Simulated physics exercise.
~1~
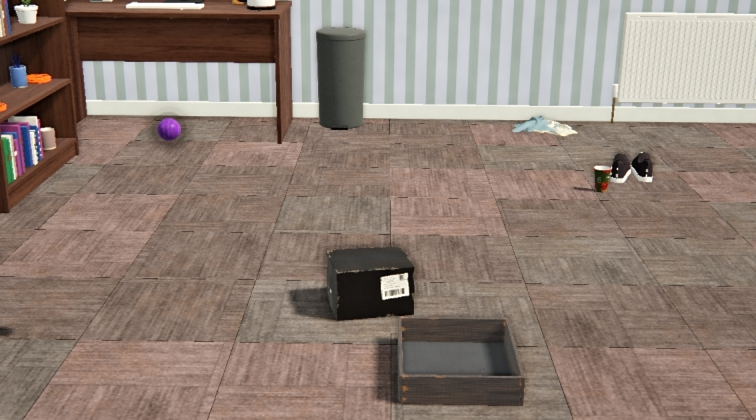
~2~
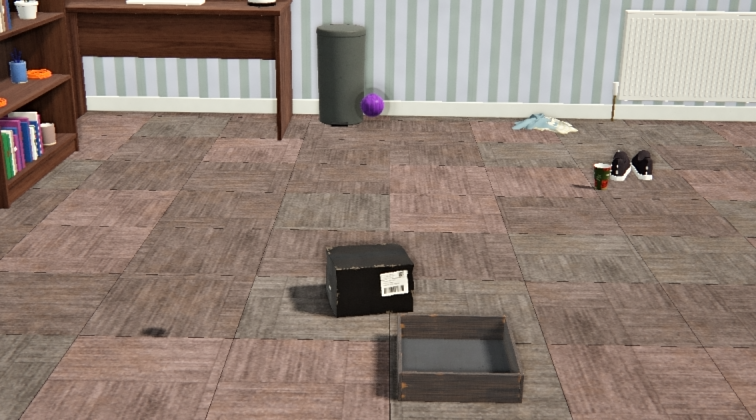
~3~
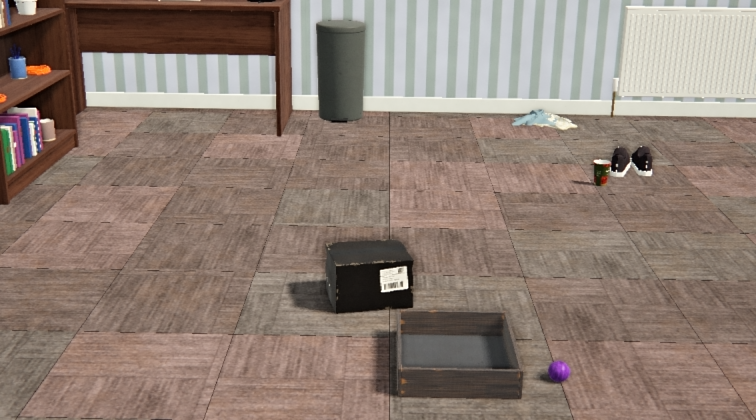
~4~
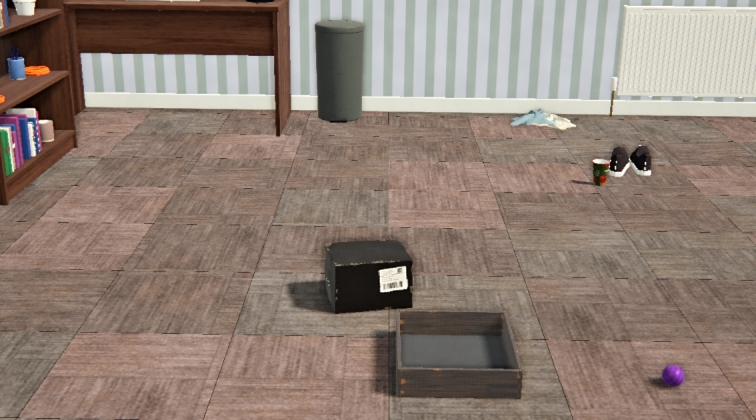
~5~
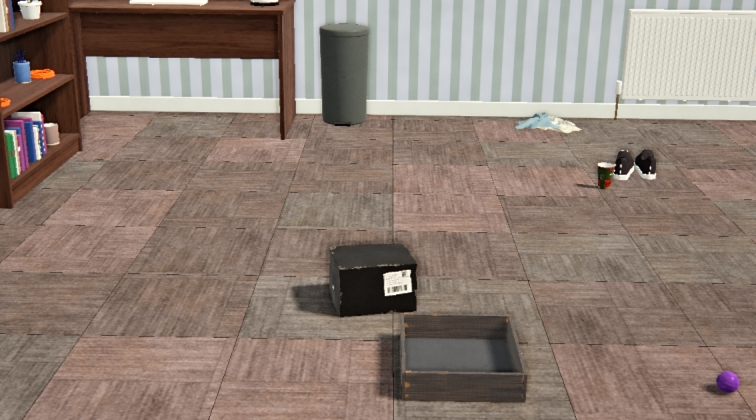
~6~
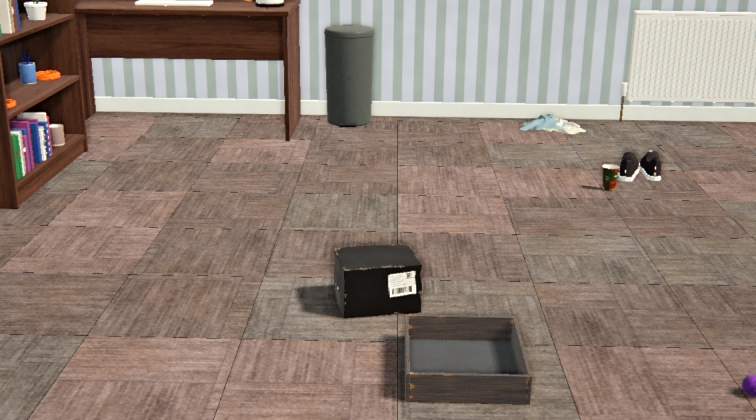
In a room with a patchwork carpet, a small purple ball, perhaps an onion, flew rightward past the bin and came down to the right of the open box, missing it, then rolled away toward the right edge while the black parcel stayed put.
